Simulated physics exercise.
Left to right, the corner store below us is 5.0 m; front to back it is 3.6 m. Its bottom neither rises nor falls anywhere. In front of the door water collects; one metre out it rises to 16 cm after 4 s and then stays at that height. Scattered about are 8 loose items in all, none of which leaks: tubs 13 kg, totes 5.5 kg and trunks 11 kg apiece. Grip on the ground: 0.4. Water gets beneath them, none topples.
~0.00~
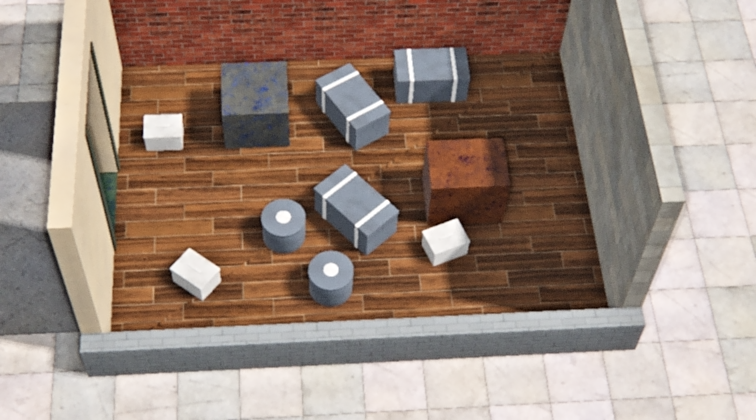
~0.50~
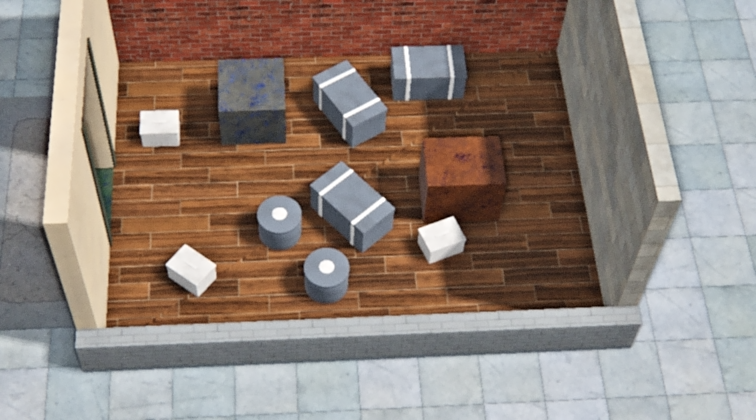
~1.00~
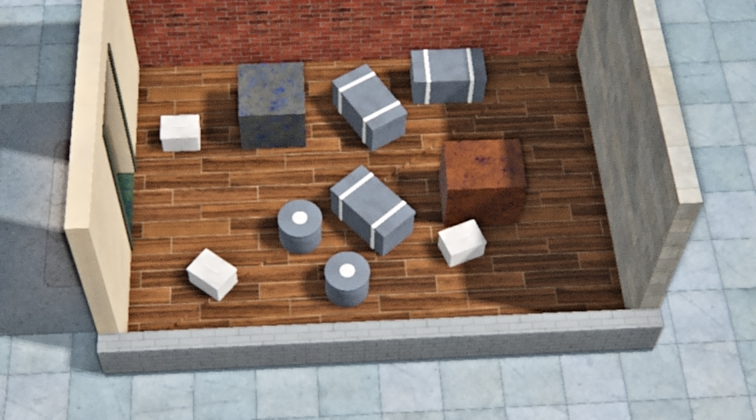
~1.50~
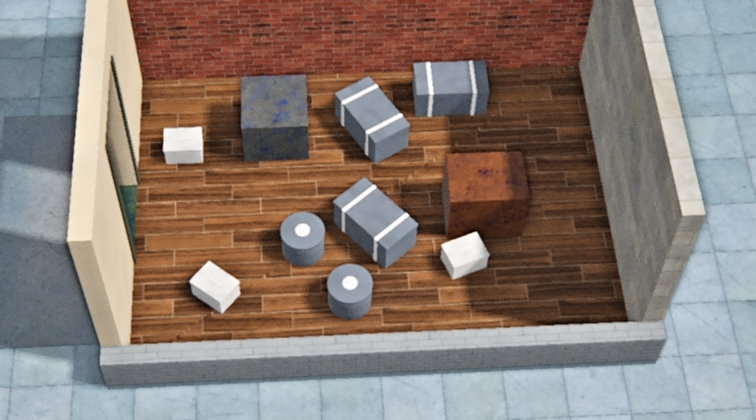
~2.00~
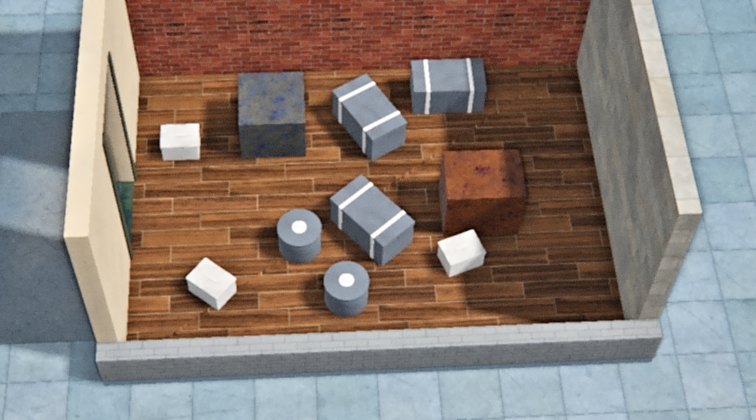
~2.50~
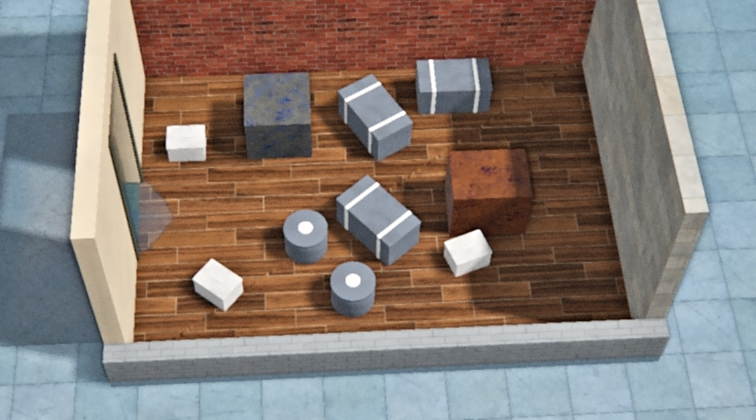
In a brick-walled room with a wooden floor, boxes, strapped trunks and round containers stayed still as the view shifted slightly, and a small patch of water appeared by the door on the left.
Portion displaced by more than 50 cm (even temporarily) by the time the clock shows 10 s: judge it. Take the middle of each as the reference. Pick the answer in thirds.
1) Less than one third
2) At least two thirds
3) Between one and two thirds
Less than one third (1).
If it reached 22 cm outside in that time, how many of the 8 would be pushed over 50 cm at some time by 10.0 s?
Result: 3.
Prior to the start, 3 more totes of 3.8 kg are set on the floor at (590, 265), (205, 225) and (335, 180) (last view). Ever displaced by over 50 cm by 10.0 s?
In that order: Under, more, over.
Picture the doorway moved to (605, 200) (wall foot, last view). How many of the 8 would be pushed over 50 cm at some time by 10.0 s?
That gives 2 of them.
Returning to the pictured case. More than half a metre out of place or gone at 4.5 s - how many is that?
0 of them.
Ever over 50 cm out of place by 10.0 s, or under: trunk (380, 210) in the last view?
Answer: Above the mark.
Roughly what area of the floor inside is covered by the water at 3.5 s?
About 2.0 m2.
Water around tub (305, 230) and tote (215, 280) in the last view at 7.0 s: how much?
Depths: Near 5 cm, then near 2 cm.
After 3.5 s 0 of 8 are over 50 cm from their spots; 0 afloat.
After 4.5 s 0 of 8 are over 50 cm from their spots; 0 afloat.
After 7.0 s 0 of 8 are over 50 cm from their spots; 0 afloat.
After 10.0 s 1 of 8 are over 50 cm from their spots, and 1 have been at some point; 1 afloat.
